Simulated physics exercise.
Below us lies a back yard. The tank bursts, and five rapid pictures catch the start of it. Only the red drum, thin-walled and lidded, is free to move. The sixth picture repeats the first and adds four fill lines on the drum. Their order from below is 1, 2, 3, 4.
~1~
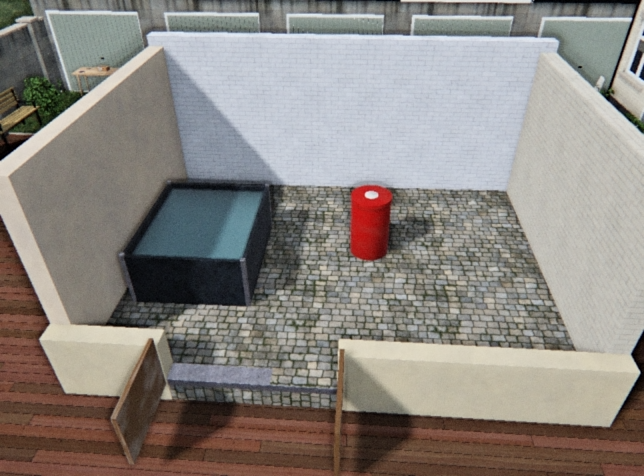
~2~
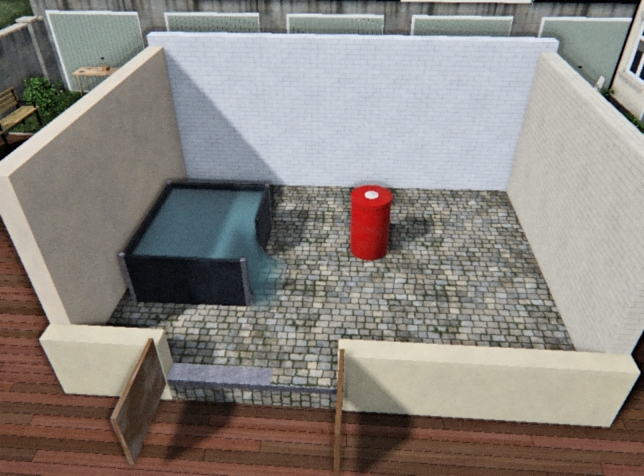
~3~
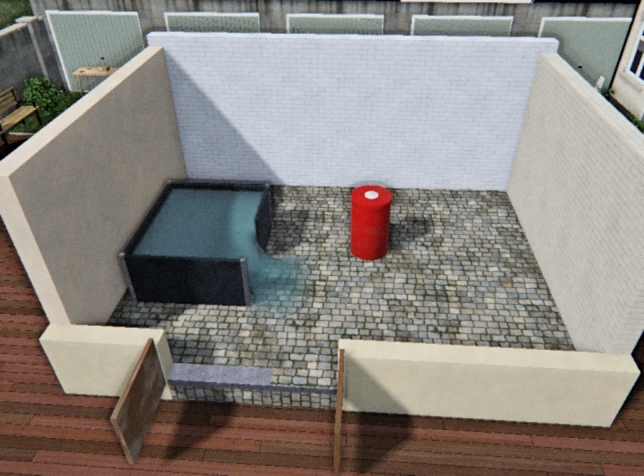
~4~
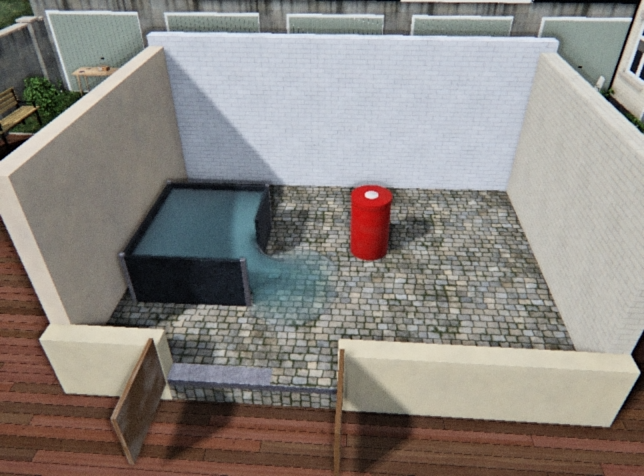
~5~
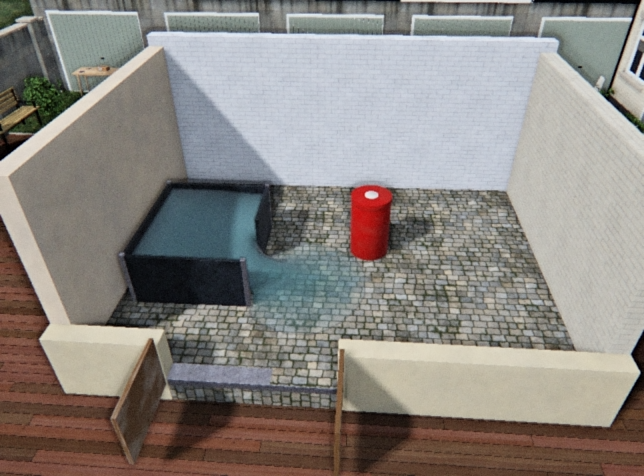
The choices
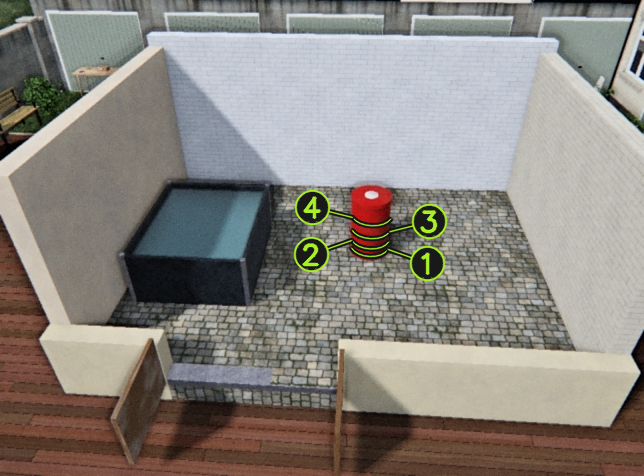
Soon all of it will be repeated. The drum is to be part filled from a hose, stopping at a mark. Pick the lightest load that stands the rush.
Take 2.
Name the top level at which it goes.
It is 1.
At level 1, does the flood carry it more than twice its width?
No, it does not.
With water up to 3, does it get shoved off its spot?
No, not at all.
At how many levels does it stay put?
Three of the four.
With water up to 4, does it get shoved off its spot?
No, that is safe.
In lime, 1 at (369, 256); 2 at (370, 248); 3 at (370, 238); 4 at (371, 225); from the bottom up 1, 2, 3, 4.
With 1, it is pushed about its own width away.
With 2, it does not move.
With 3, it does not move.
With 4, it does not move.
